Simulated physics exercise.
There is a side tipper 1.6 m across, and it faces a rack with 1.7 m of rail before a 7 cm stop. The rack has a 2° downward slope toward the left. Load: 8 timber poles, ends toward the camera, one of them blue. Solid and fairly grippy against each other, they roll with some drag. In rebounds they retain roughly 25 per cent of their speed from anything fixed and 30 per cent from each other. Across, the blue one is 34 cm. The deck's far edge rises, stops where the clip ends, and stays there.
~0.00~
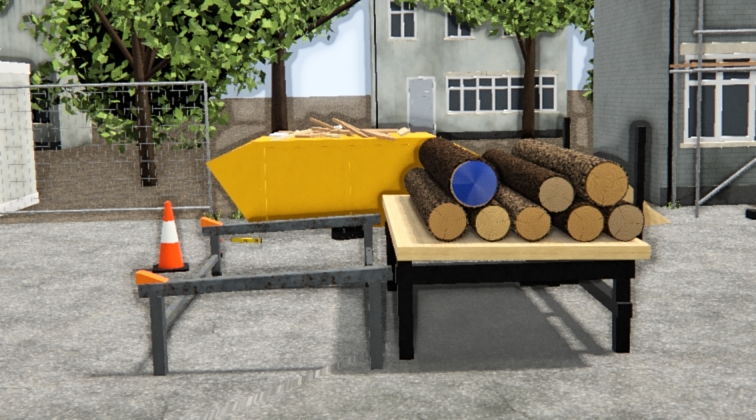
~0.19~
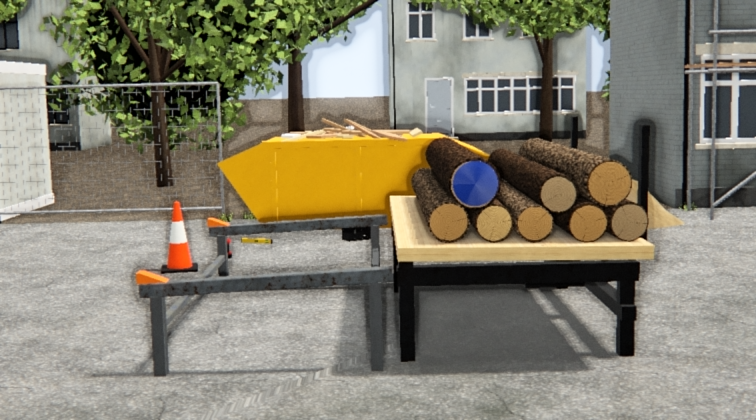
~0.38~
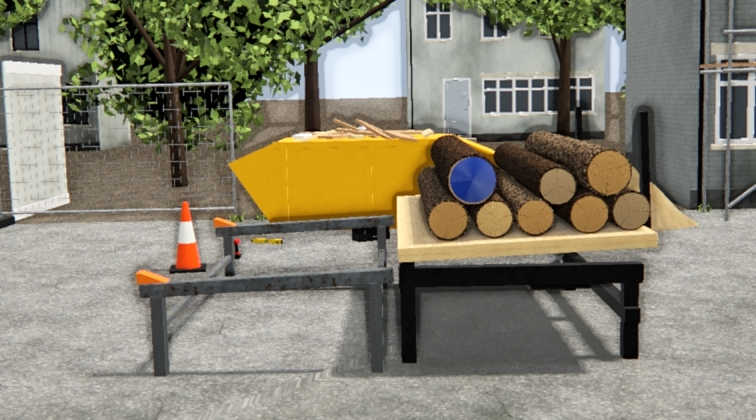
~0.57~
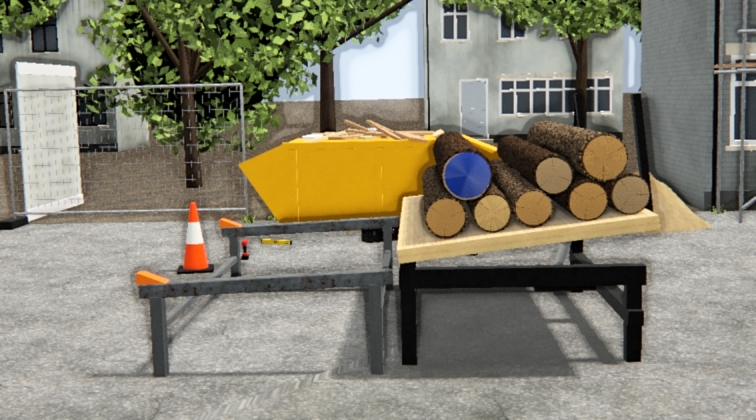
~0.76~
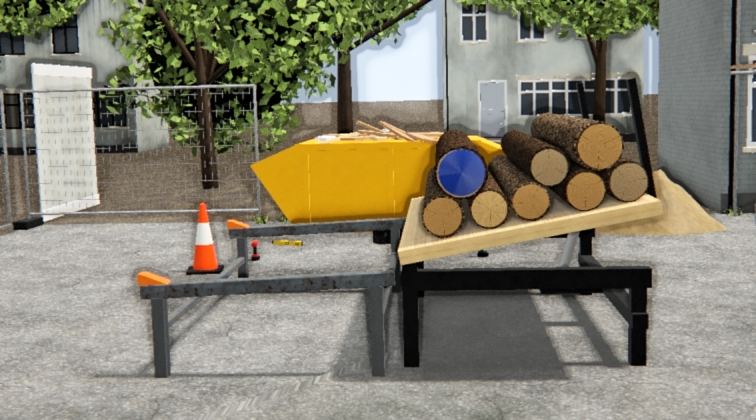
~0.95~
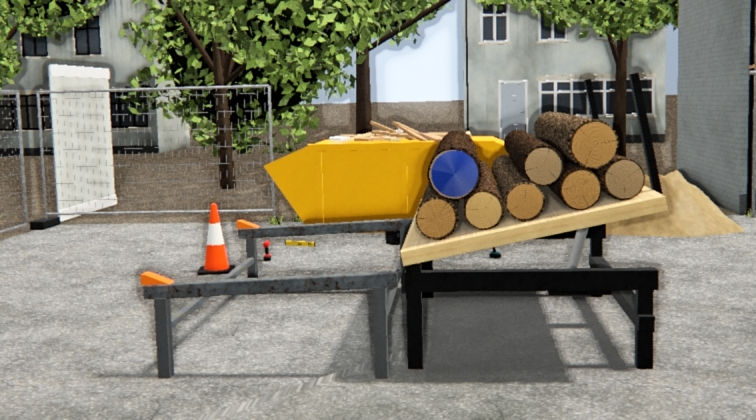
On a paved yard, a wooden deck tilts left as the stacked logs shift slightly.
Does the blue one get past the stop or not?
It will pass the stop, I'd say.
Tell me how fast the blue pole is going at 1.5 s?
Roughly 1.5 m/s.
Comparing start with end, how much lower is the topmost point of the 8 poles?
25 cm.
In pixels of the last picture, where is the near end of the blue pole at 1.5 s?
That would be about (394, 190) in pixels.
Then, 1.5 s in, blue is up on others, 5 cm from the hinge, rolling left; 0 of 8 over the stop.
Then, 2.1 s in, blue is on the rack, 70 cm from the rack's far end, rolling left; 0 of 8 over the stop.
Then, 2.8 s in, blue is over the stop and falling; 1 of 8 over the stop.
In the end (5.0 s), blue is over the stop, on the ground; 3 of 8 over the stop.
